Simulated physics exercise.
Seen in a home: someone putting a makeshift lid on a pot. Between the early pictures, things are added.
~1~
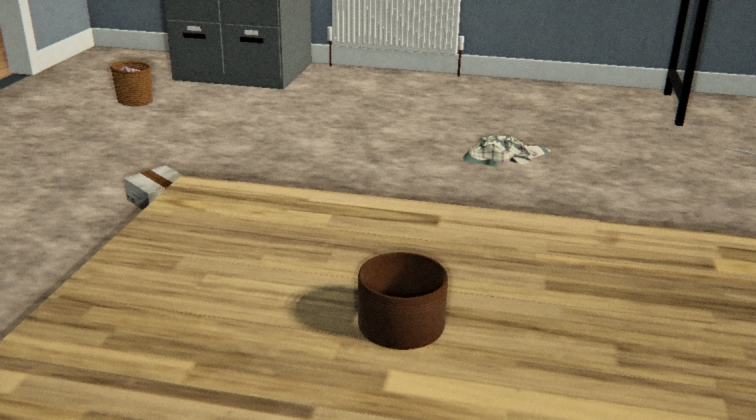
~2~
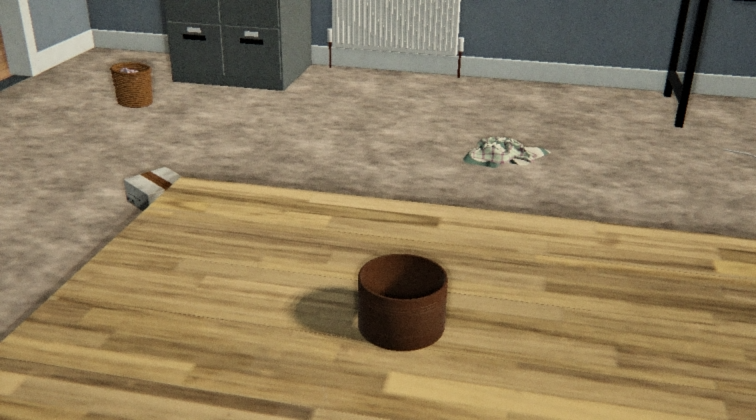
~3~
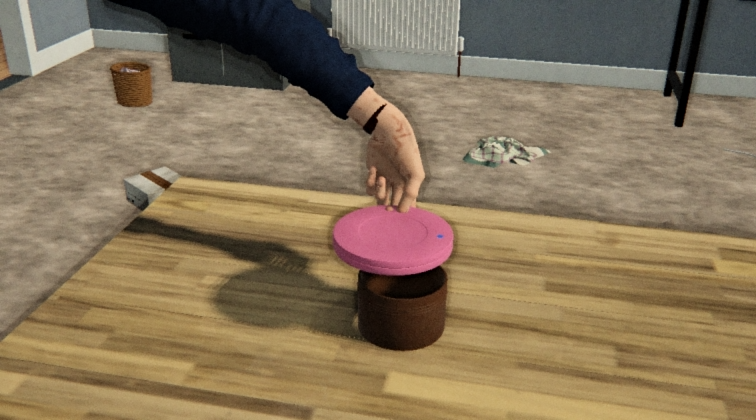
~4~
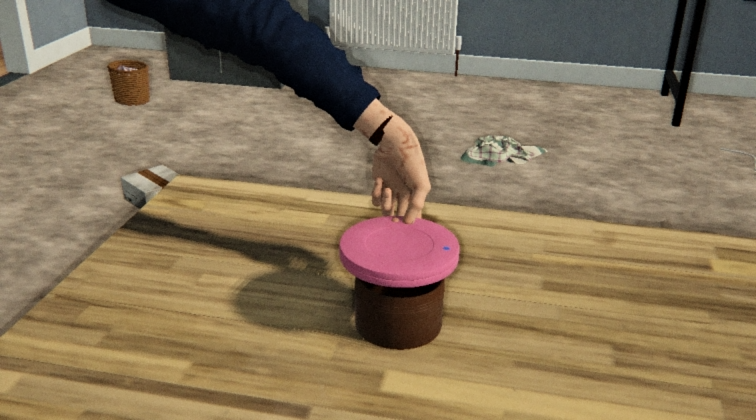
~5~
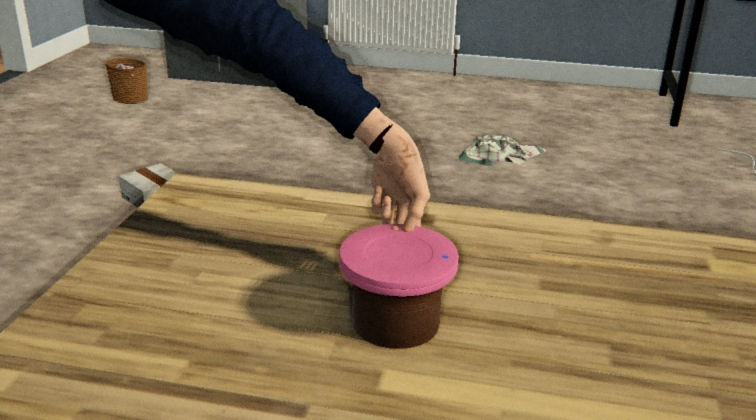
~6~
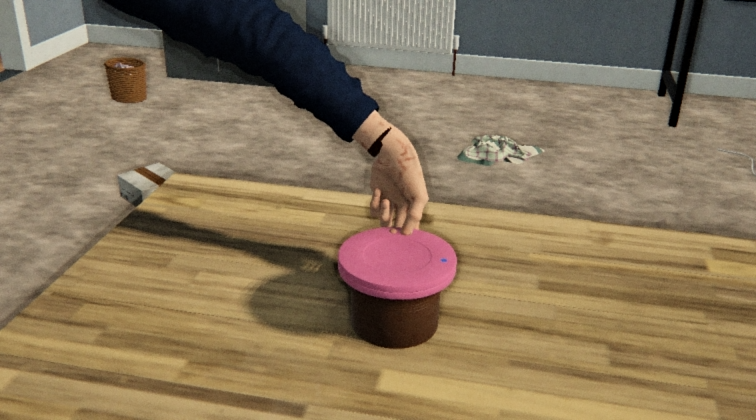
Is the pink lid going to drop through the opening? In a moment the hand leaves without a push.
No: My guess is it will be held up by the edge.
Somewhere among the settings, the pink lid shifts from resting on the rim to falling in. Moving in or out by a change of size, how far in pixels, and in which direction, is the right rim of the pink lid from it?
16 pixels to the left.
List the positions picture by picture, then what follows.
In the first picture, cup (402, 299).
In the second picture, cup (402, 301).
In the third picture, still on the way; pink lid (393, 238); cup (402, 300).
In the fourth picture, still on the way; pink lid (399, 249); cup (399, 299).
In the fifth picture, still on the way; pink lid (399, 258); cup (397, 298).
In the sixth picture, in place, still held; pink lid (397, 261); cup (395, 298).
Then, 0.10 s later than the last frame, pink lid sitting on the rim near (397, 267).
When it is over, the pink lid rests on the rim, near (397, 267).
